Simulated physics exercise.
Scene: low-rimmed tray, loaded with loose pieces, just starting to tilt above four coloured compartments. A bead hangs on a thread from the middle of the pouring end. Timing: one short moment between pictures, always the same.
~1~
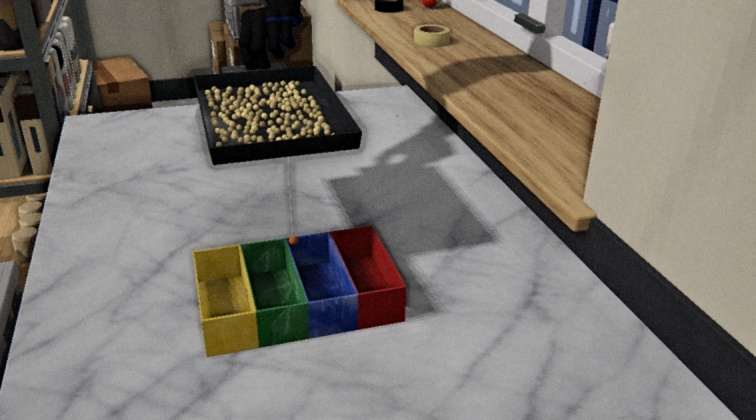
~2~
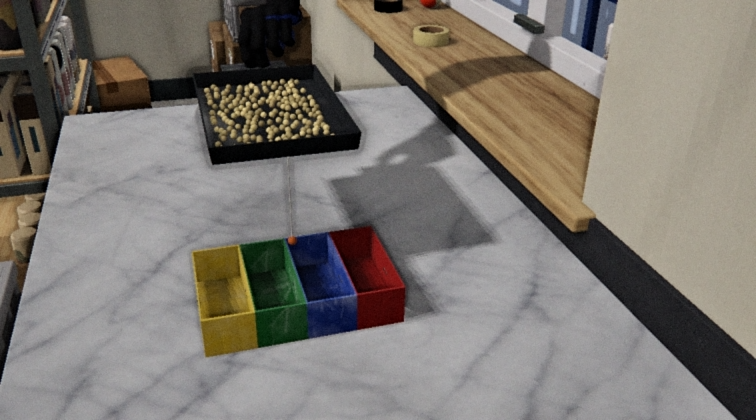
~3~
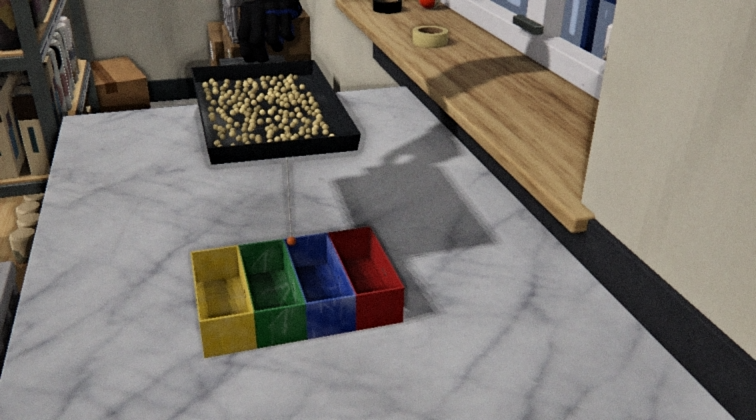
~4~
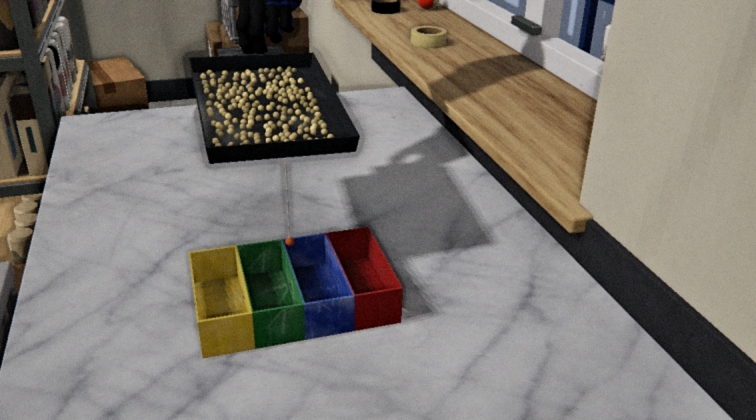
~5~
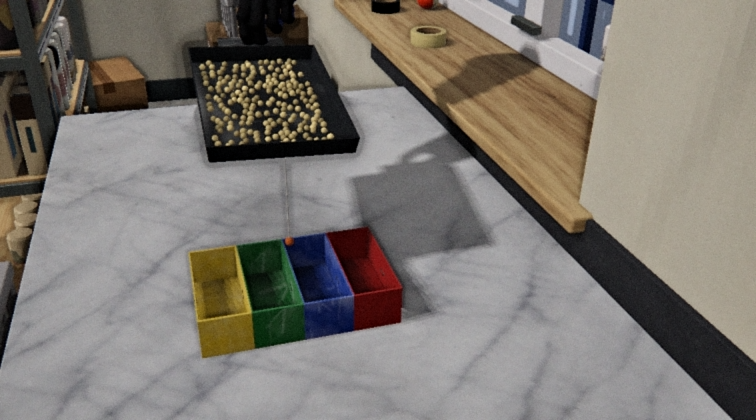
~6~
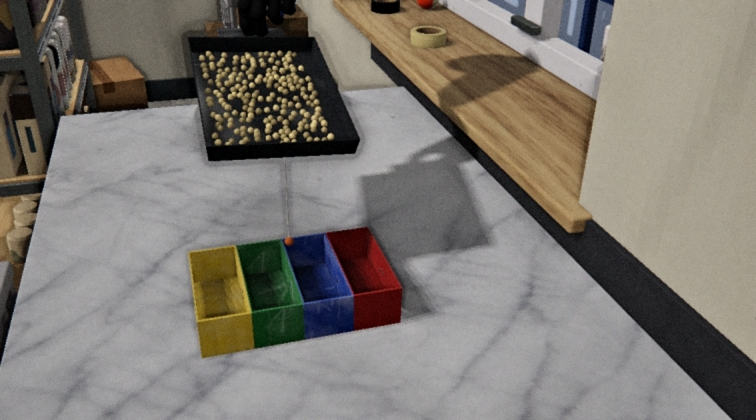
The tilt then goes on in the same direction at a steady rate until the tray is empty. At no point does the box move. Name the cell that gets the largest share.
Red.
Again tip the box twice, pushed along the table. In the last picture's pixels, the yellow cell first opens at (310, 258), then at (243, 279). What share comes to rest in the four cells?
Near 90 and 100 percent respectively.
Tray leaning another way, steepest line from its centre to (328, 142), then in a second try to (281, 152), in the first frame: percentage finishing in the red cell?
Near 80 % and 10 %.
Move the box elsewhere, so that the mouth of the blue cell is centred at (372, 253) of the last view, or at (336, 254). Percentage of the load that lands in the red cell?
Near 0 % and 30 %.
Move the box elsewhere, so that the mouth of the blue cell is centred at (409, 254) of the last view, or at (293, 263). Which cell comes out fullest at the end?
First try: That green cell; second try: The red cell.
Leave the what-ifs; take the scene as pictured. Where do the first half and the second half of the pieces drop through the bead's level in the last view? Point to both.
(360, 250), then (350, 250).
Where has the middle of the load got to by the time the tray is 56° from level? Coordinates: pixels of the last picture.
In the last view the centre sits at roughly (311, 133).
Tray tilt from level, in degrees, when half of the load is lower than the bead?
The tilt then is about 110°.
Soon after the last picture, tray tipped steeply; nearly all on the tray; a stray few in the blue cell; a stray few falling or outside the box.
A little later, tray tipped right over; nearly all on the tray; a stray few in the red cell; a stray few in the blue cell; a stray few falling or outside the box.
Later still, tray tipped past a quarter turn; about two thirds in the red cell; about a quarter in the blue cell; a stray few in the green cell; a stray few in the yellow cell; a stray few falling or outside the box.
At rest, tray tipped past a quarter turn; about two thirds in the red cell; about a quarter in the blue cell; a stray few in the green cell; a stray few in the yellow cell; a stray few outside the box.
